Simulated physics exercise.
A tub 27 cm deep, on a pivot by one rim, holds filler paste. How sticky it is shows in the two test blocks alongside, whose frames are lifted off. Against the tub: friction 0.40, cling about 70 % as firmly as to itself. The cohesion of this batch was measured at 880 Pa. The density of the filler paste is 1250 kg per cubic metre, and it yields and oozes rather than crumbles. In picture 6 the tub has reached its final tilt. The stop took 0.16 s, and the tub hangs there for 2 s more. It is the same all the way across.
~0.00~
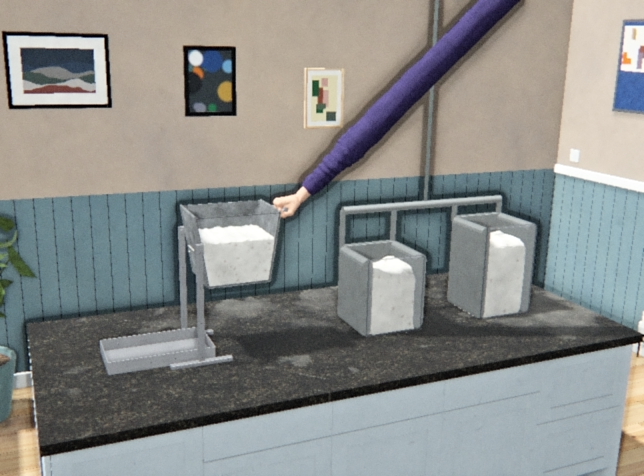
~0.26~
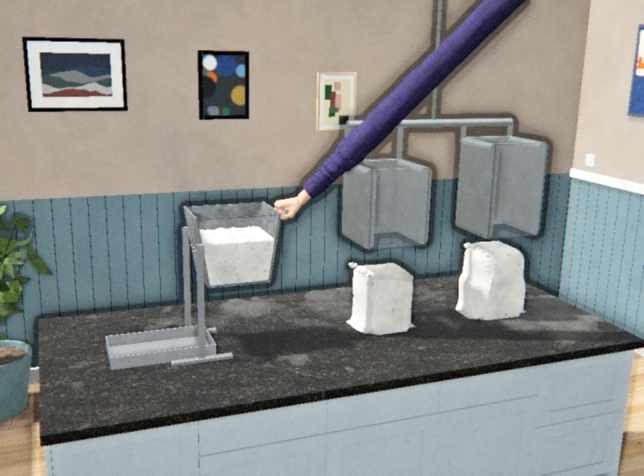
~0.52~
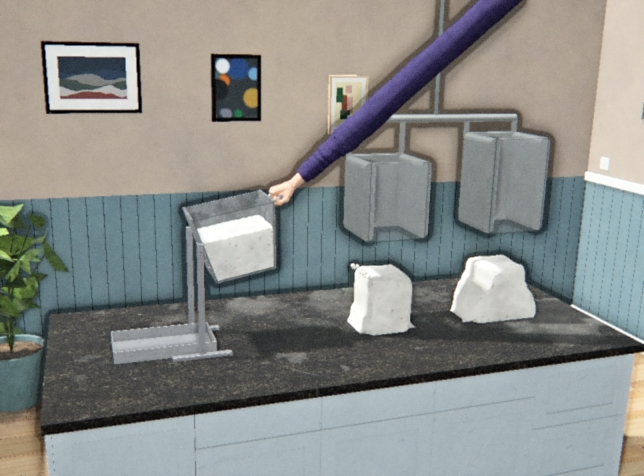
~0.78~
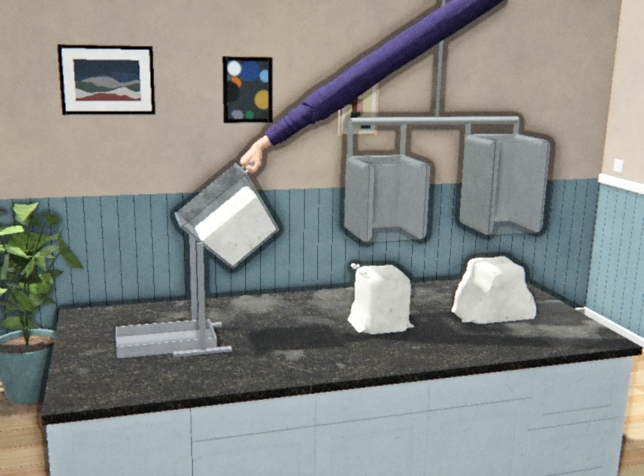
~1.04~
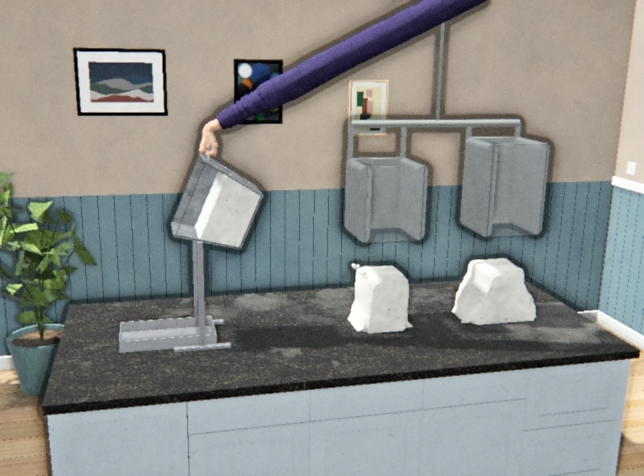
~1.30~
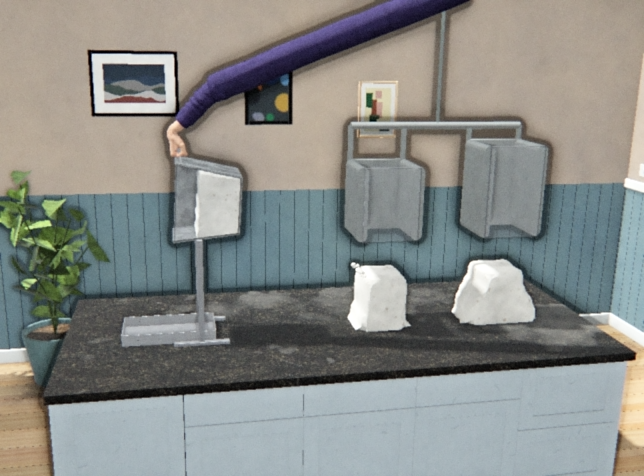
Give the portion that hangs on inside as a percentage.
About 100 %.
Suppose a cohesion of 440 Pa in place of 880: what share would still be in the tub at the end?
It would be near 50 %.
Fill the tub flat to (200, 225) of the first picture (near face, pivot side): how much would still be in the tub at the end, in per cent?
In that case some 60 per cent.
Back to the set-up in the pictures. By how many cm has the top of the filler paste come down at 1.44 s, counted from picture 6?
Roughly 1 cm.
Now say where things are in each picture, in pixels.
In the first frame, handle-side rim at (279, 212), tilt 0 degrees; top of the filler paste at (210, 243); blocks stand 27 cm, 35 cm (left to right).
In the second frame, handle-side rim at (279, 214), tilt 0 degrees; top of the filler paste at (210, 244); blocks stand 26 cm, 32 cm (left to right).
In the third frame, handle-side rim at (272, 201), tilt 11 degrees; top of the filler paste at (268, 228); blocks stand 26 cm, 26 cm (left to right).
In the fourth frame, handle-side rim at (244, 173), tilt 39 degrees; top of the filler paste at (254, 198); blocks stand 26 cm, 27 cm (left to right).
In the fifth frame, handle-side rim at (204, 162), tilt 67 degrees; top of the filler paste at (225, 178); blocks stand 26 cm, 27 cm (left to right).
In the sixth frame, handle-side rim at (176, 166), tilt 86 degrees; top of the filler paste at (203, 173); blocks stand 26 cm, 27 cm (left to right).
After 1.44 s, the tub is at 86 degrees and holds 100 %.
After 1.61 s, the tub is at 86 degrees and holds 100 %.
After 1.78 s, the tub is at 86 degrees and holds 100 %.
After 1.95 s, the tub is at 86 degrees and holds 100 %.
After 3.30 s, at the end, the tub is at 86 degrees and holds 100 %.
